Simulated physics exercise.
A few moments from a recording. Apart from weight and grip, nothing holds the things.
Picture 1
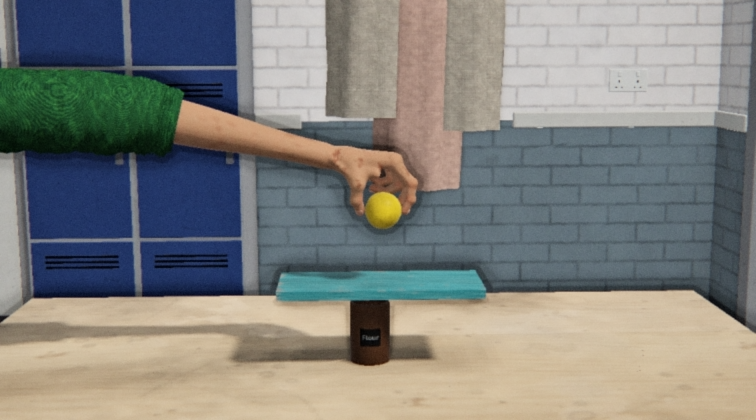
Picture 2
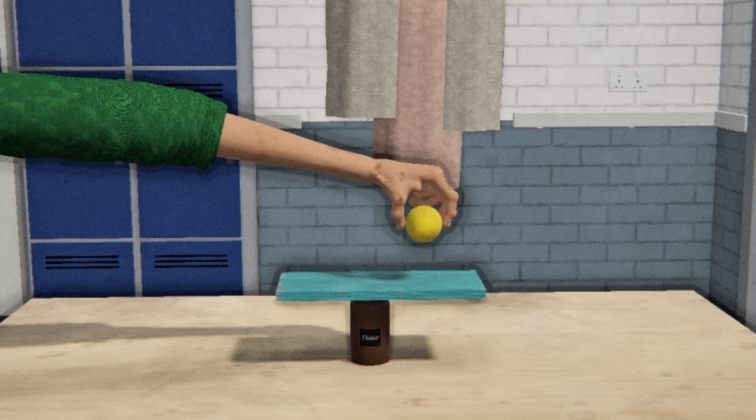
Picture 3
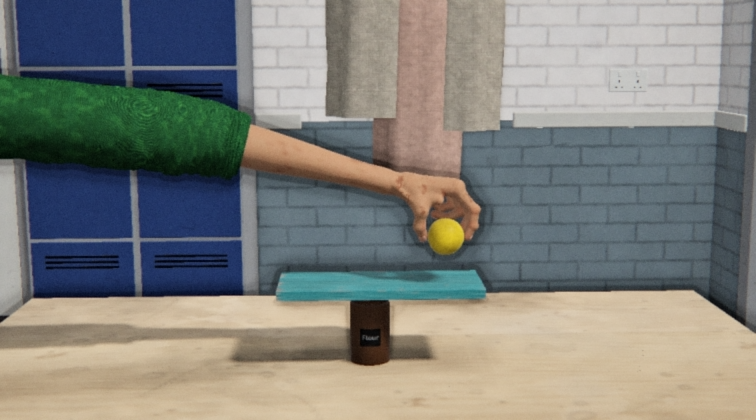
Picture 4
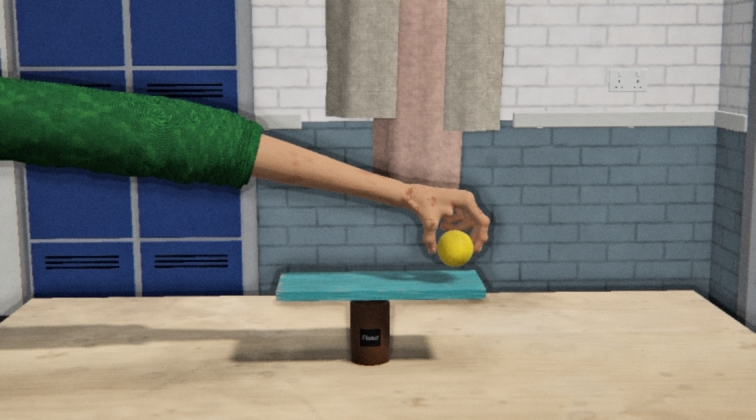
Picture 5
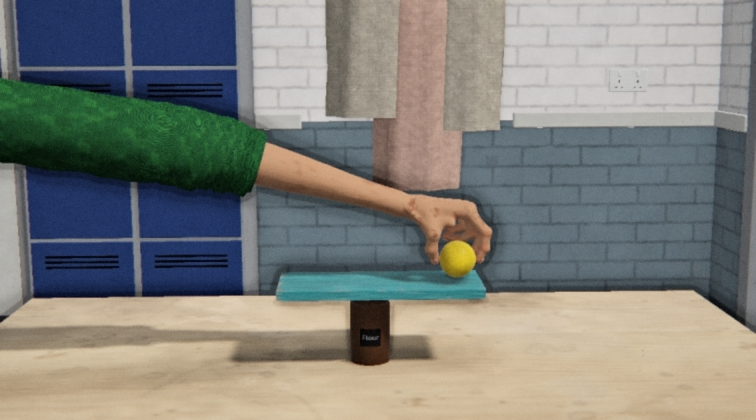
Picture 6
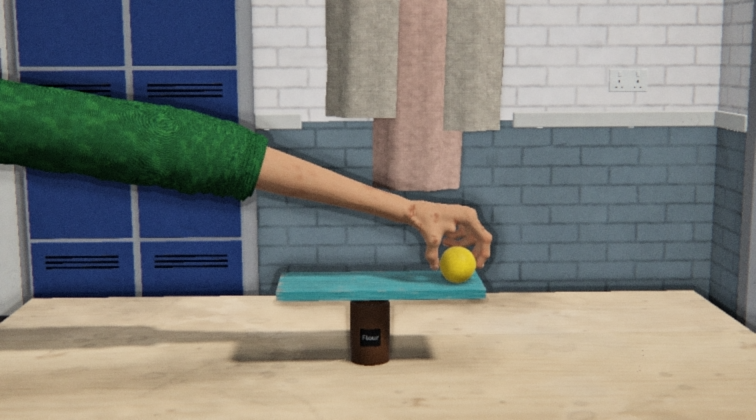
An arm in a green sleeve reaches in from the left, seen from a fixed, front-on view across a pale wooden table in a room with blue lockers and brick walls. A teal board rests across a small brown jar, with hanging cloths behind. The hand carries a yellow lemon rightward and down, slowing as it sets it on the board's right end, fingers still holding it.
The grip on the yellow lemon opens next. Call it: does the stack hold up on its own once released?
Does not hold.
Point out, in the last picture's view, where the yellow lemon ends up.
Around (491, 346).
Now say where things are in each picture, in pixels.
The first frame shows coming down; yellow lemon (383, 211); brown jar (370, 325).
The second frame shows coming down; yellow lemon (424, 224); brown jar (370, 325).
The third frame shows coming down; yellow lemon (446, 237); brown jar (370, 325).
The fourth frame shows coming down; yellow lemon (455, 249); brown jar (370, 325).
The fifth frame shows coming down; yellow lemon (458, 259); brown jar (370, 325).
The sixth frame shows set down, still held; yellow lemon (458, 265); brown jar (370, 325).
Then, 0.40 s after the last picture, yellow lemon now fallen; turquoise board tipped 26° from how it was.
Then, 0.60 s after the last picture, turquoise board tipped 51° from how it was.
Then, 0.80 s after the last picture, turquoise board tipped 45° from how it was.
At rest, fallen, yellow lemon; tipped over in the stack, turquoise board; brown jar in place. Seen from the same camera at the end, yellow lemon near (491, 346). The stack comes apart.
